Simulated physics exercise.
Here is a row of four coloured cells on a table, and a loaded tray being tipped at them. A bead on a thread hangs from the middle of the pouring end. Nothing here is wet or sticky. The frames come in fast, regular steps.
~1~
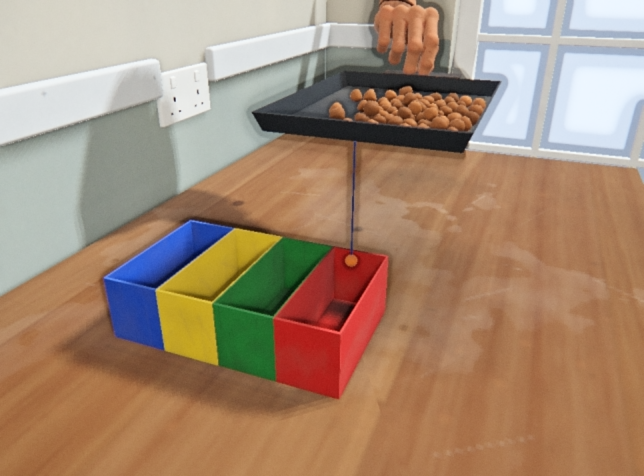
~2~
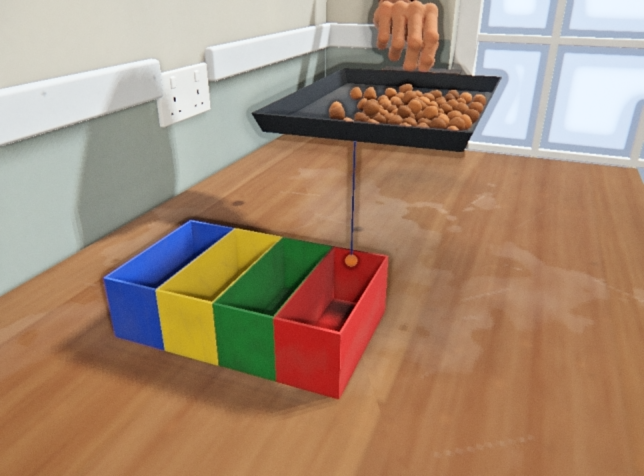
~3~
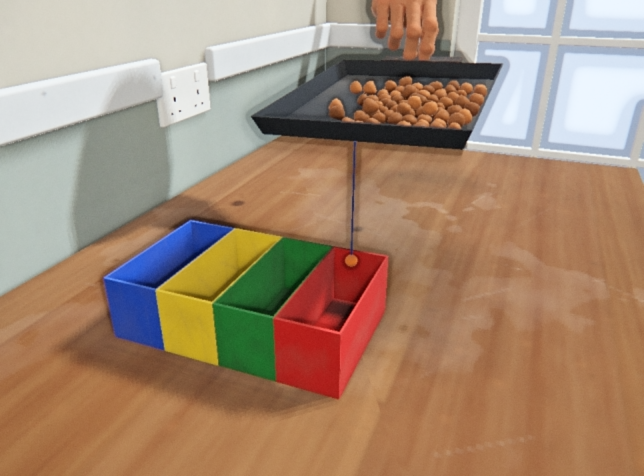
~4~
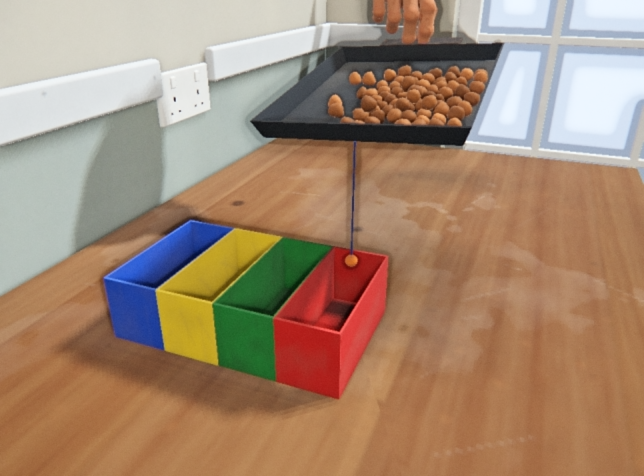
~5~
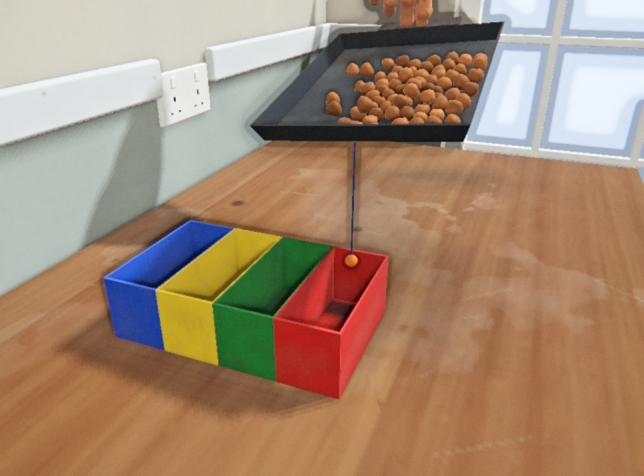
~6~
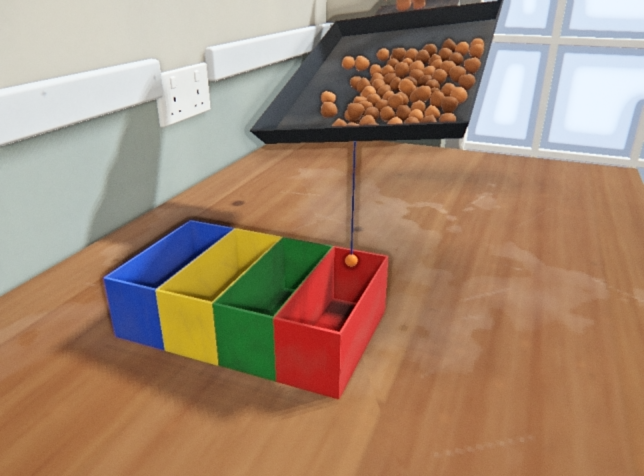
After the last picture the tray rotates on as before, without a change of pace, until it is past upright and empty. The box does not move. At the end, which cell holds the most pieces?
Fullest: The green cell.
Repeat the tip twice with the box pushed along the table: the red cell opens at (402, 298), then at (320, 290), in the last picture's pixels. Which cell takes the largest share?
In turn: Yellow; green.
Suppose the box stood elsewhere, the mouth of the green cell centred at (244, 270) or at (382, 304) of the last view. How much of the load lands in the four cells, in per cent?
Roughly 90 per cent, and 80 per cent.
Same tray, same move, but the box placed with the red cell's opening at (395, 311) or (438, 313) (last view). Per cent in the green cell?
First some 10, then 0 per cent.
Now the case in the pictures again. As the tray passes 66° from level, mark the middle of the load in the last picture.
Near (308, 127).
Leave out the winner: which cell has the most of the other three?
In second place: Yellow.
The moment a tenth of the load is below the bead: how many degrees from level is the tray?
At about 70°.
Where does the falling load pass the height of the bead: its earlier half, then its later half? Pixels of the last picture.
The first part at (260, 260); the rest at (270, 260).
Soon after the last picture, tray tipped steeply; most on the tray; a small part in the green cell; a stray few in the yellow cell; a stray few in the red cell; a small part falling or outside the box.
A little later, tray tipped past a quarter turn; about half in the green cell; about a quarter in the yellow cell; a small part in the red cell; a stray few in the blue cell; a small part falling or outside the box.
Later still, tray tipped past a quarter turn; about half in the green cell; about a quarter in the yellow cell; a small part in the red cell; a stray few in the blue cell; a small part falling or outside the box.
At rest, tray tipped past a quarter turn; about half in the green cell; about a quarter in the yellow cell; a small part in the red cell; a stray few in the blue cell; a small part outside the box.
